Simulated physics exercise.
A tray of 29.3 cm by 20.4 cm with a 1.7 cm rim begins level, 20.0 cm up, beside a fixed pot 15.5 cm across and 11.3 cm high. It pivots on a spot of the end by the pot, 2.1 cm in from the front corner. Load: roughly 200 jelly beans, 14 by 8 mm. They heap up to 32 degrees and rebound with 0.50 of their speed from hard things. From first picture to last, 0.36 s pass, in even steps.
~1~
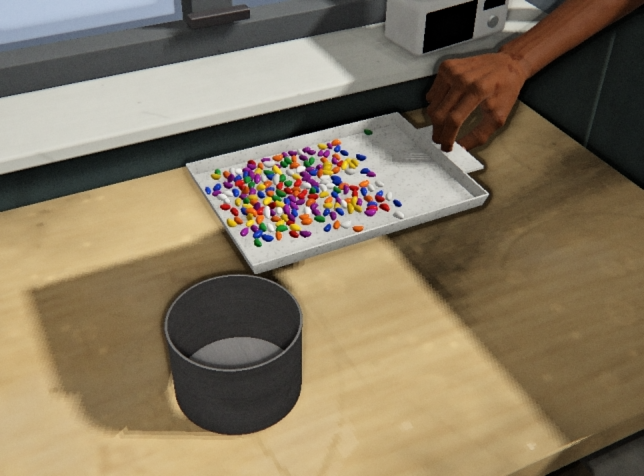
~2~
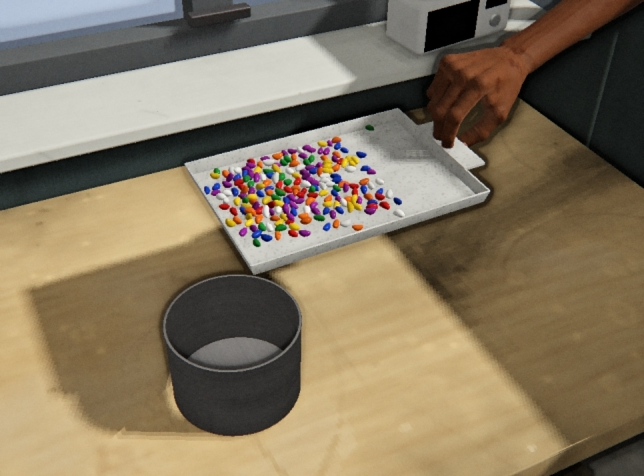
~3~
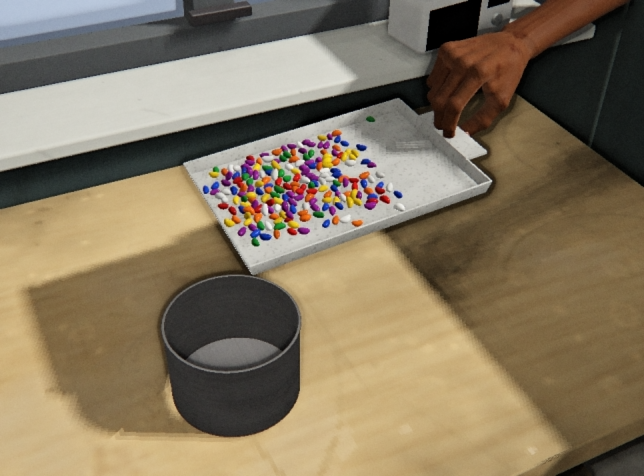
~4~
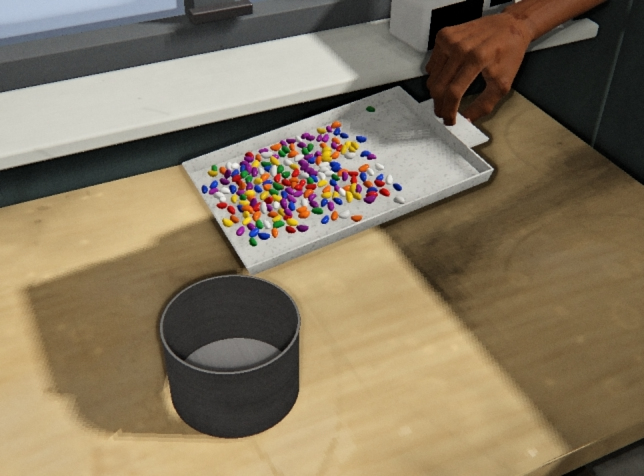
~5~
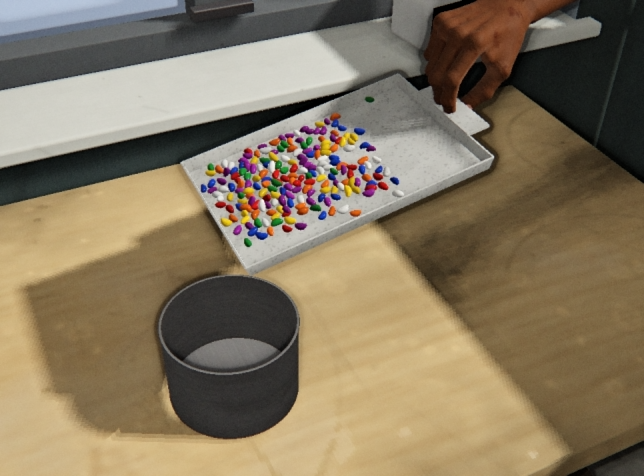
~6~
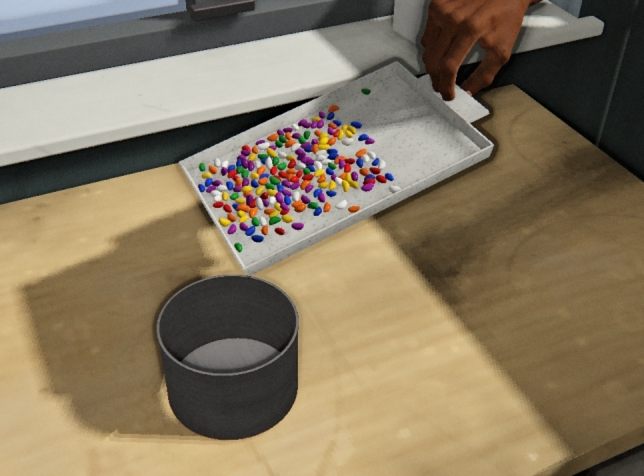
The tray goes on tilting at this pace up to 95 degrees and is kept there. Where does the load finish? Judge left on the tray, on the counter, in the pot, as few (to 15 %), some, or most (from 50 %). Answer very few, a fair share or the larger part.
Tray very few, counter the larger part, pot a fair share.
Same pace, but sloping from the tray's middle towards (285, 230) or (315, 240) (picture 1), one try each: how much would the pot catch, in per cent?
About 90 and 75 per cent.
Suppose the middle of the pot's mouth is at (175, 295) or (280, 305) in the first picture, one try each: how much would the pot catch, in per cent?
Some 65 and 5 per cent.
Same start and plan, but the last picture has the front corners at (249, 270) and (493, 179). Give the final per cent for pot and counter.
Pot 45, counter 55.
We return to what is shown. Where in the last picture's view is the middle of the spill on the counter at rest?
Near (142, 327).
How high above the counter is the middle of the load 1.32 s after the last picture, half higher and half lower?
Some 20 cm.
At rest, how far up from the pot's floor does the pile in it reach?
Some 1.5 cm.
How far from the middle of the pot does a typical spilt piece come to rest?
Some 18 cm.
Then, 0.79 s after the last picture, tilt 52 degrees; the tray holds 100 %, the pot 0 %.
Then, 1.32 s after the last picture, tilt 77 degrees; the tray holds 50 %, the pot 5 %.
Then, 1.91 s after the last picture, tilt 95 degrees; the tray holds 0 %, the pot 45 %.
In the end, tray 0 %, counter 55 %, pot 45 %.
